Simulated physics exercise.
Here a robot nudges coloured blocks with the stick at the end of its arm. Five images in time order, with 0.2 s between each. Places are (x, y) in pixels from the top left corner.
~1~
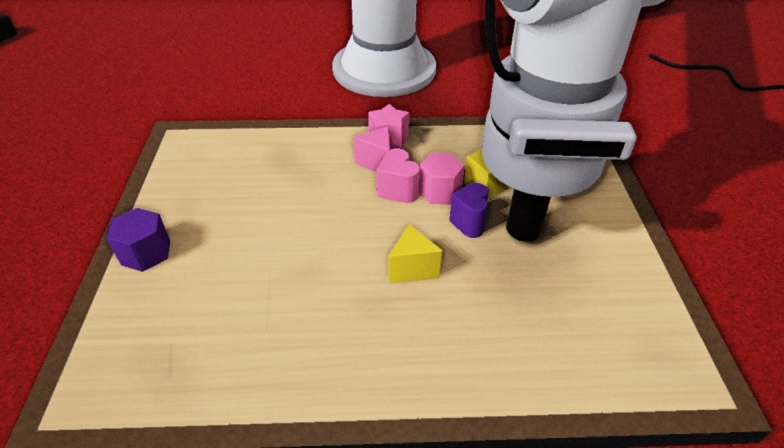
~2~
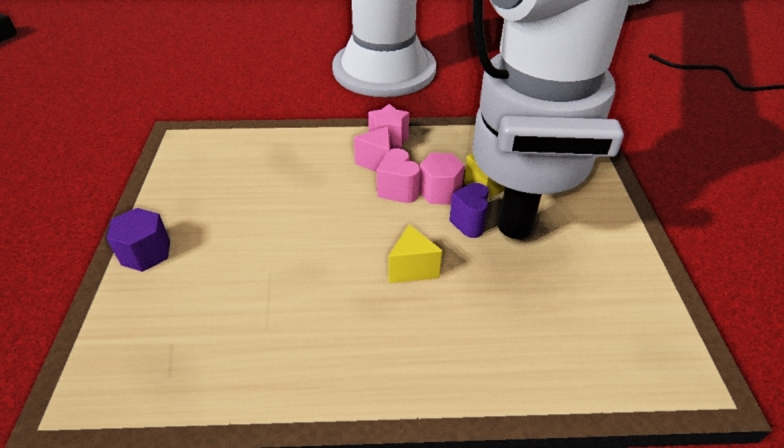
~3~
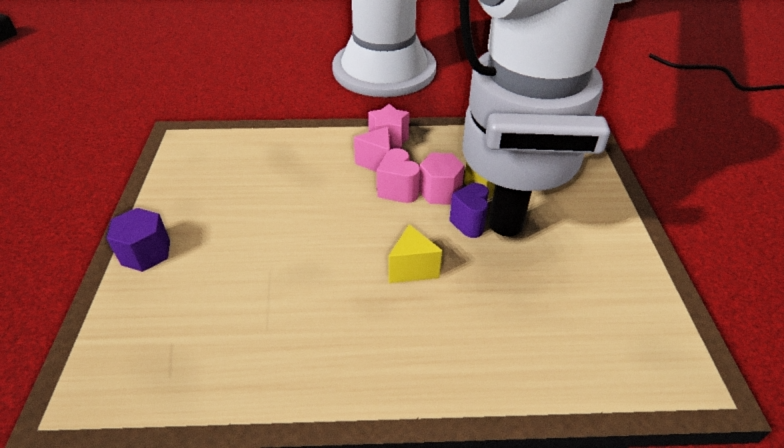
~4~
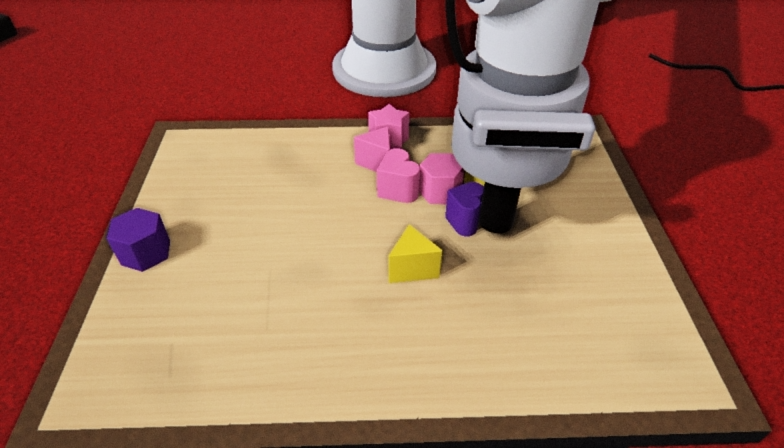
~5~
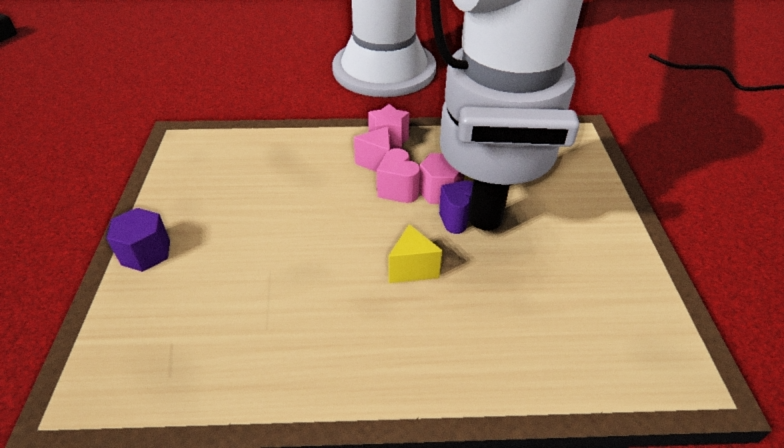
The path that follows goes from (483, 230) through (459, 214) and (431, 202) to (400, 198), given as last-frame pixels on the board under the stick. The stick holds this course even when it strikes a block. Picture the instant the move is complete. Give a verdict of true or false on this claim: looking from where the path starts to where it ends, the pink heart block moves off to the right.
It is false.
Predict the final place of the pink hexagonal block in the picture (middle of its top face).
It should be at about (427, 149).
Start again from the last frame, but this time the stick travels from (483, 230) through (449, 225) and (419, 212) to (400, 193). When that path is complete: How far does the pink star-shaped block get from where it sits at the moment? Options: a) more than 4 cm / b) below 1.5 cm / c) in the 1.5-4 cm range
The correct letter is b.
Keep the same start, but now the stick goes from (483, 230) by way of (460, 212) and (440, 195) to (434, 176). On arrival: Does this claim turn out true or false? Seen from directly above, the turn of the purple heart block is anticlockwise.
True - the claim holds.
The first path, step by step. One third of the way, stick at (460, 203); pink heart block at (396, 162); pink hexagonal block at (431, 153), turned 15° clockwise; purple heart block at (434, 177).
Two thirds of the way, stick at (432, 191); pink triangular block at (373, 134); pink heart block at (377, 160), turned 45° clockwise; pink hexagonal block at (428, 150), turned 30° clockwise; purple heart block at (403, 176), turned 35° anticlockwise.
At the end, stick at (401, 187); pink triangular block at (373, 134); pink star-shaped block still; pink heart block at (361, 158), turned 85° clockwise; pink hexagonal block at (427, 149), turned 35° clockwise; purple heart block at (374, 178), turned 55° anticlockwise.
